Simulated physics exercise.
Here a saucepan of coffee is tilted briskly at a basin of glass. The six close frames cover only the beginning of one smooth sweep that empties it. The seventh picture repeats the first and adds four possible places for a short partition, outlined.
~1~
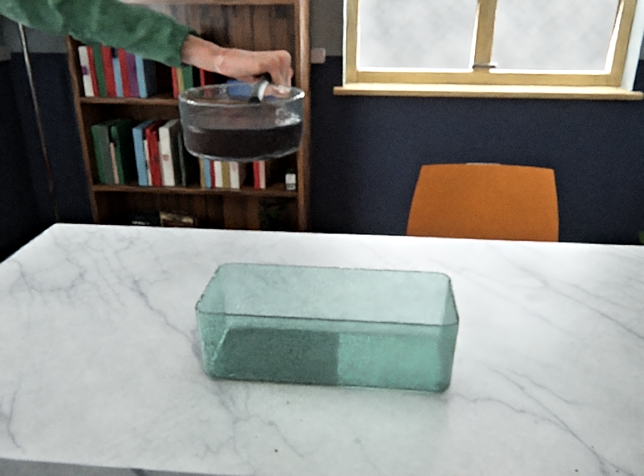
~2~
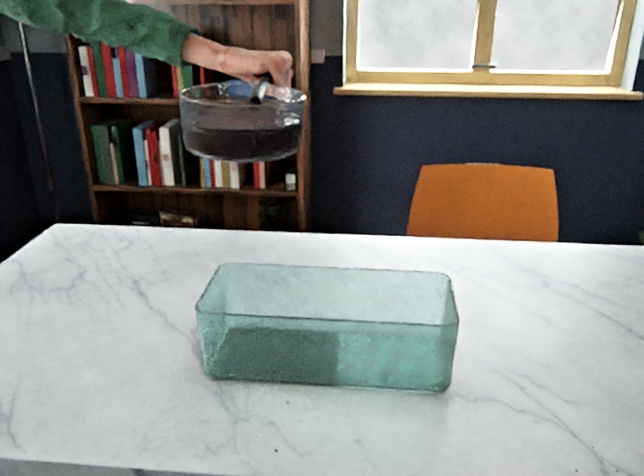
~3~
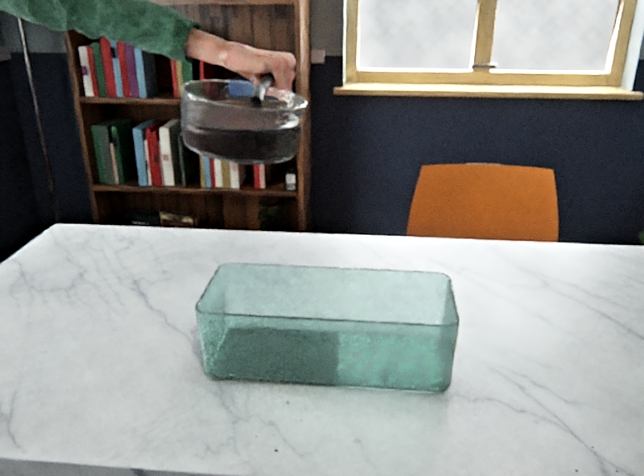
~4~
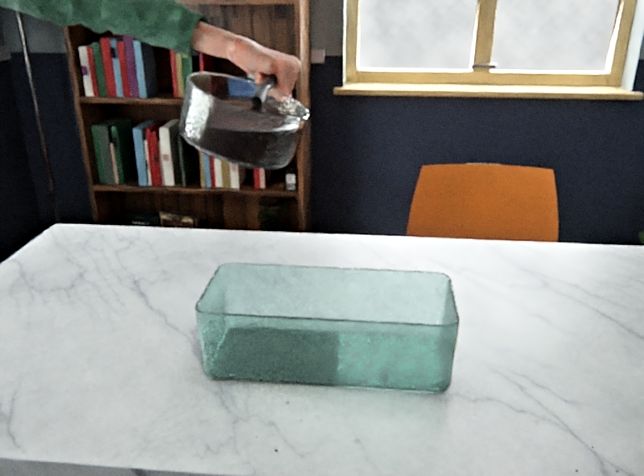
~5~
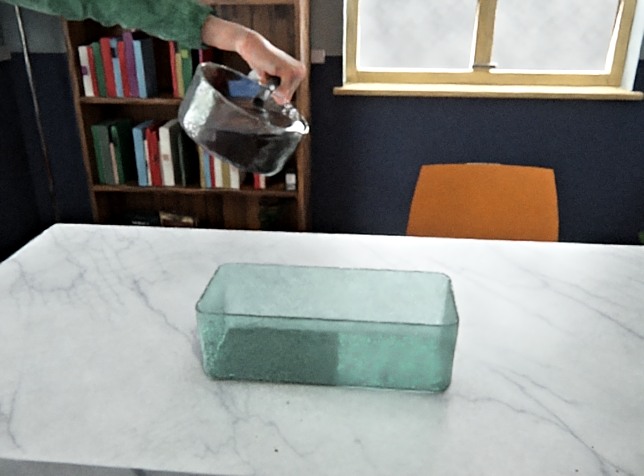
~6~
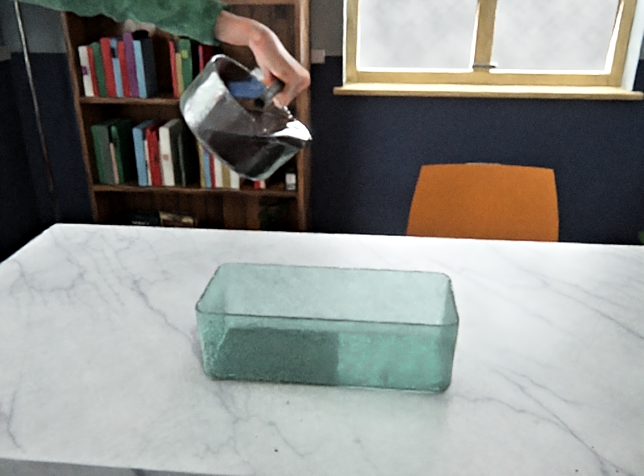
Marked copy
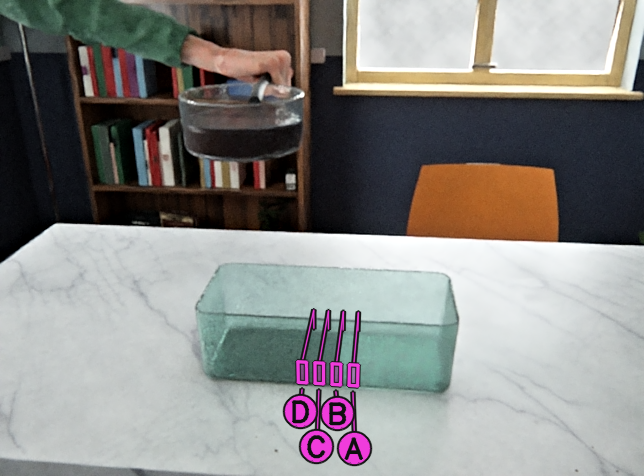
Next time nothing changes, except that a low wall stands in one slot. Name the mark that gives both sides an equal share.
Place B does it best.
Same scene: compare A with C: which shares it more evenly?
C.
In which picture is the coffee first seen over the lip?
In picture 6.
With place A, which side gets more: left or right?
The left side.
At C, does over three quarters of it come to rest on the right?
No.
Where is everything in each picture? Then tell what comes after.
In the first frame, upright, lip at (300, 94); basin from (205, 373) to (450, 388); nothing has left yet.
In the second frame, tipped about 2°, lip at (301, 96); nothing has left yet.
In the third frame, tipped about 9°, lip at (304, 103); nothing has left yet.
In the fourth frame, tipped about 19°, lip at (306, 114); nothing has left yet.
In the fifth frame, tipped about 31°, lip at (306, 129); nothing has left yet.
In the sixth frame, tipped about 46°, lip at (302, 144); coffee is over the lip, down to (302, 144).
In magenta, A at (352, 392); B at (335, 391); C at (318, 390); D at (302, 389).
Choosing A, about 69 % ends left of the wall and 24 % right of it; 7 % is lost outside.
Choosing B, about 48 % ends left of the wall and 48 % right of it; 4 % is lost outside.
Choosing C, about 33 % ends left of the wall and 61 % right of it; 6 % is lost outside.
Choosing D, about 14 % ends left of the wall and 79 % right of it; 6 % is lost outside.
